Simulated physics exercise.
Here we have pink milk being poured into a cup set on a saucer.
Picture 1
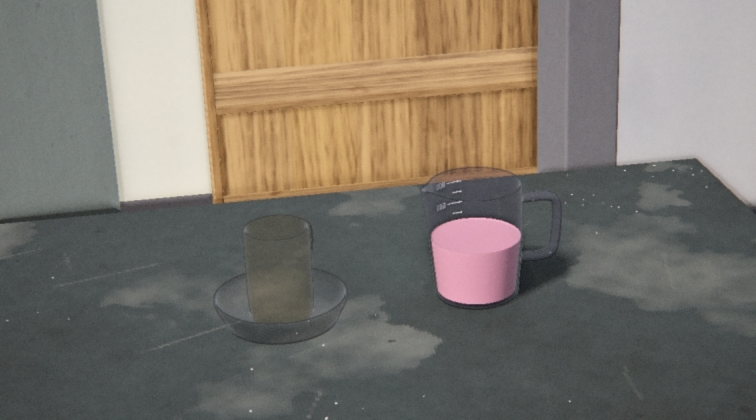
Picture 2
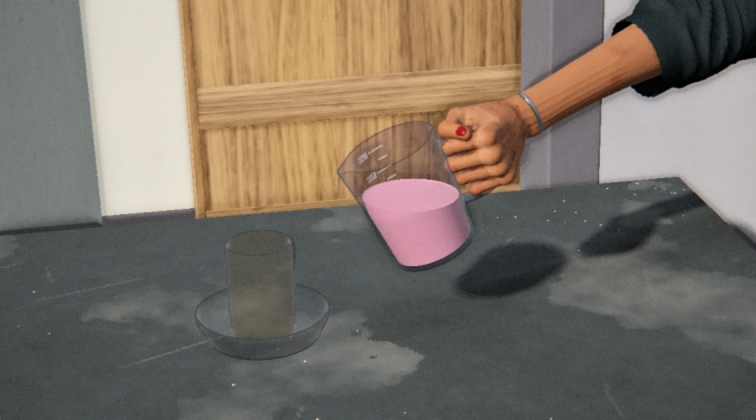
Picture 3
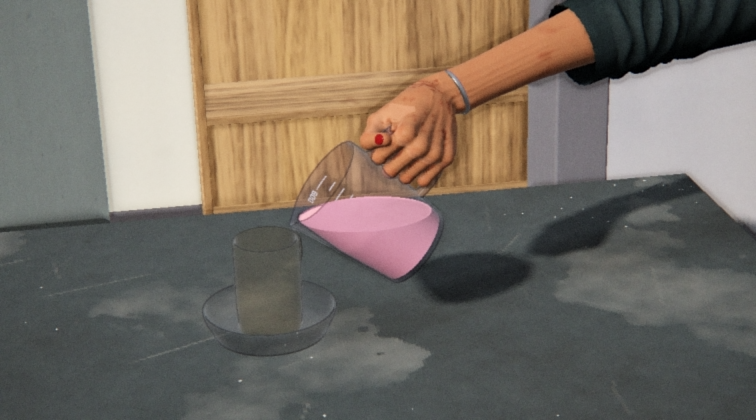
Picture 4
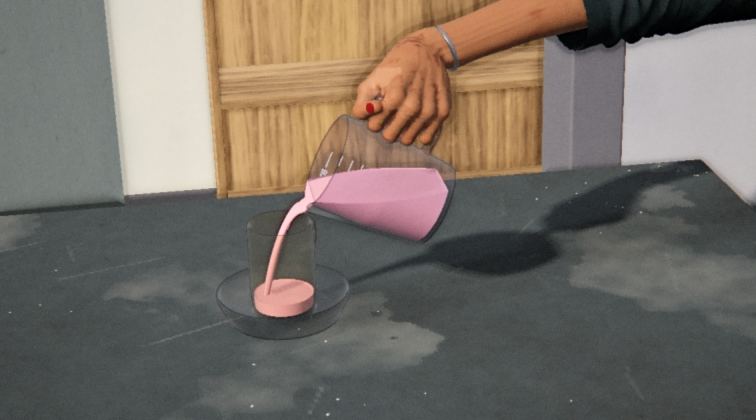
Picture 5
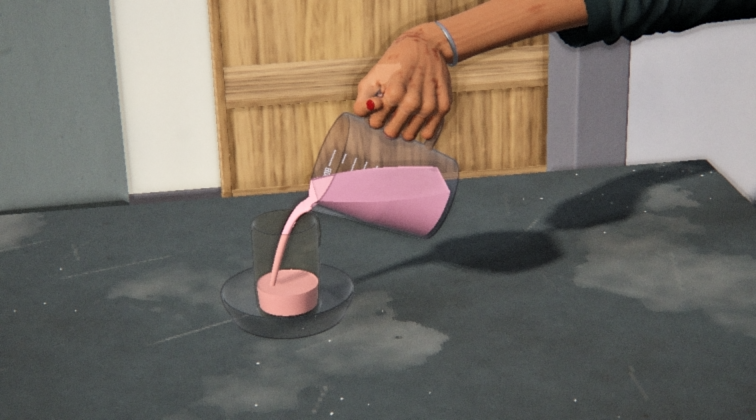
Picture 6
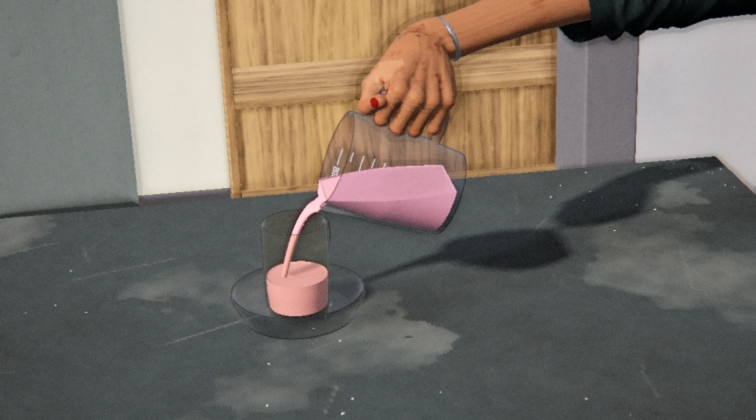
On a dark worn countertop, a hand lifts a clear jug, tilts it left and pours pink liquid into a glass.
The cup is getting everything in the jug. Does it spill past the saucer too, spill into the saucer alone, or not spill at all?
Chances are the saucer will be needed and will do.
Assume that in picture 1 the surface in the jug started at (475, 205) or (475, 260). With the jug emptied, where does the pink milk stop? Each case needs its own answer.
In that order: Floods the top, no farther than the cup.
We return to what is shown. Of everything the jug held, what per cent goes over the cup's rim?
About 20 %.
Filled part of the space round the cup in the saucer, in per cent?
Roughly 40%.
Shortly, the cup is about three quarters full; the saucer is dry.
Then, the cup is full to the brim; the saucer is wet, with room to spare.
At the finish, the cup is full to the brim; the saucer is wet, with room to spare.
